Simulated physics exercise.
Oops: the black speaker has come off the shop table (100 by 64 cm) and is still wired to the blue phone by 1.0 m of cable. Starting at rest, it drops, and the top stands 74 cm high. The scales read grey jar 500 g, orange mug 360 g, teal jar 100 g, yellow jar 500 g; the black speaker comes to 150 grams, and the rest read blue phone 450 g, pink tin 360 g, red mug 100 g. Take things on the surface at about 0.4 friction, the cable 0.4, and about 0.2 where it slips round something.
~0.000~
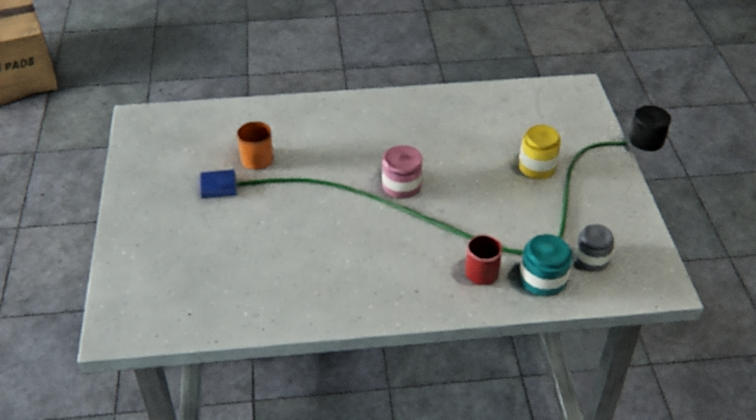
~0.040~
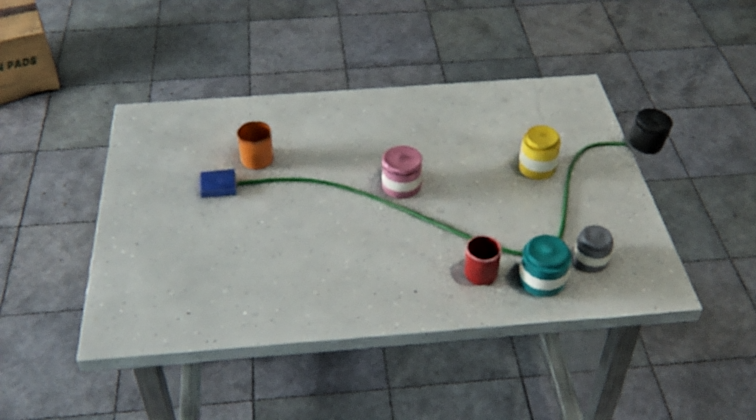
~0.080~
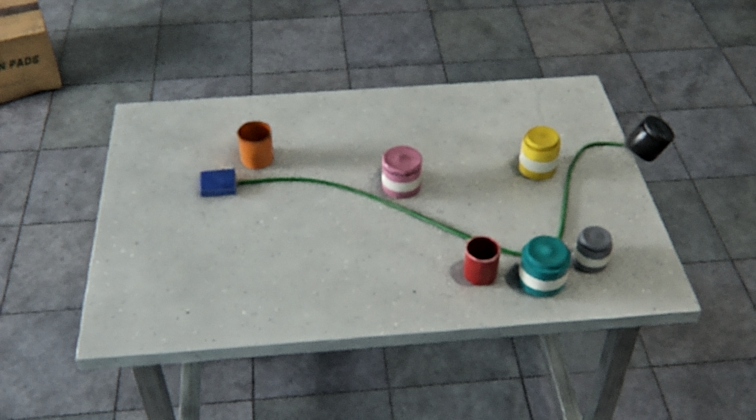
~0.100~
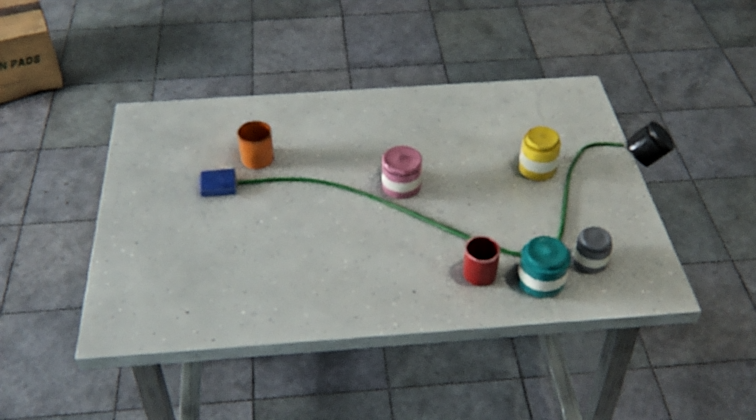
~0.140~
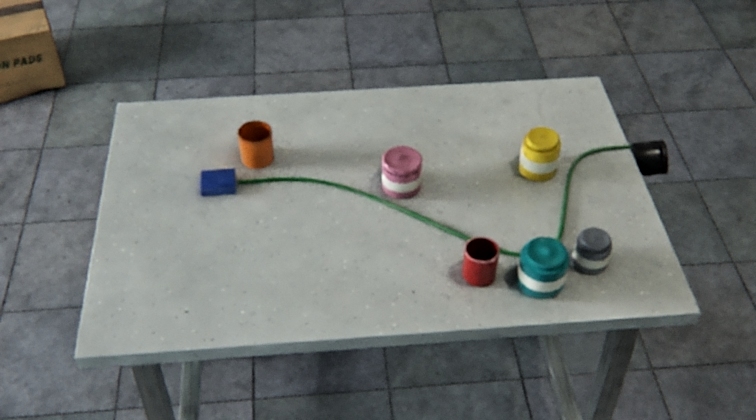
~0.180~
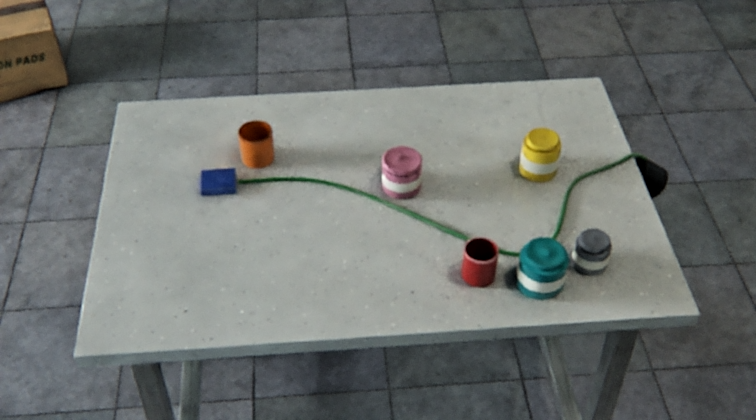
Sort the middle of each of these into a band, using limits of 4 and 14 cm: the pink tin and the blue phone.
Sorted: The pink tin below 4 cm; the blue phone below 4 cm.
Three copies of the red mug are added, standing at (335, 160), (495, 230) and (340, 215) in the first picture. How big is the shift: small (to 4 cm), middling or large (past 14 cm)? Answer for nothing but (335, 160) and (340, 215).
The first ends up with a short displacement, the second with a short displacement.
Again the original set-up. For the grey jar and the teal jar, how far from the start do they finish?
For the grey jar it's 0 cm, while the teal jar comes to 0 cm.
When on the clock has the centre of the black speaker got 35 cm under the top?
On the clock: Not at all.
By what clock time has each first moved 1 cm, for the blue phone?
Blue phone: Roughly 0.65 s.
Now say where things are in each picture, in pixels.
Pink tin (403, 157); blue phone (218, 180); cable runs through (582, 151) (564, 218) (395, 205) (298, 180), in the first picture.
Black speaker (654, 119); cable runs through (581, 151) (298, 179), in the second picture.
Black speaker (651, 138); cable runs through (580, 152) (298, 179), in the third picture.
Black speaker (651, 144); cable runs through (580, 152) (298, 179), in the fourth picture.
Black speaker (649, 158); cable runs through (585, 155) (298, 179), in the fifth picture.
Pink tin (402, 159); blue phone (218, 178); cable runs through (614, 164) (562, 216) (394, 206) (298, 179), in the sixth picture.
At 0.4 s, the cable's tail end at (242, 183); black speaker over the edge.
At 0.7 s, the cable's tail end at (245, 184); blue phone 1 cm off its start, black speaker over the edge.
At 0.9 s, the cable's tail end at (245, 184); blue phone 1 cm off its start at (225, 179), black speaker over the edge.
At 1.2 s, the cable's tail end at (245, 184); blue phone 1 cm off its start, black speaker over the edge.
At 2.4 s, the cable's tail end at (245, 184); blue phone 1 cm off its start at (226, 179), pink tin 0 cm off its start at (402, 158), black speaker over the edge.
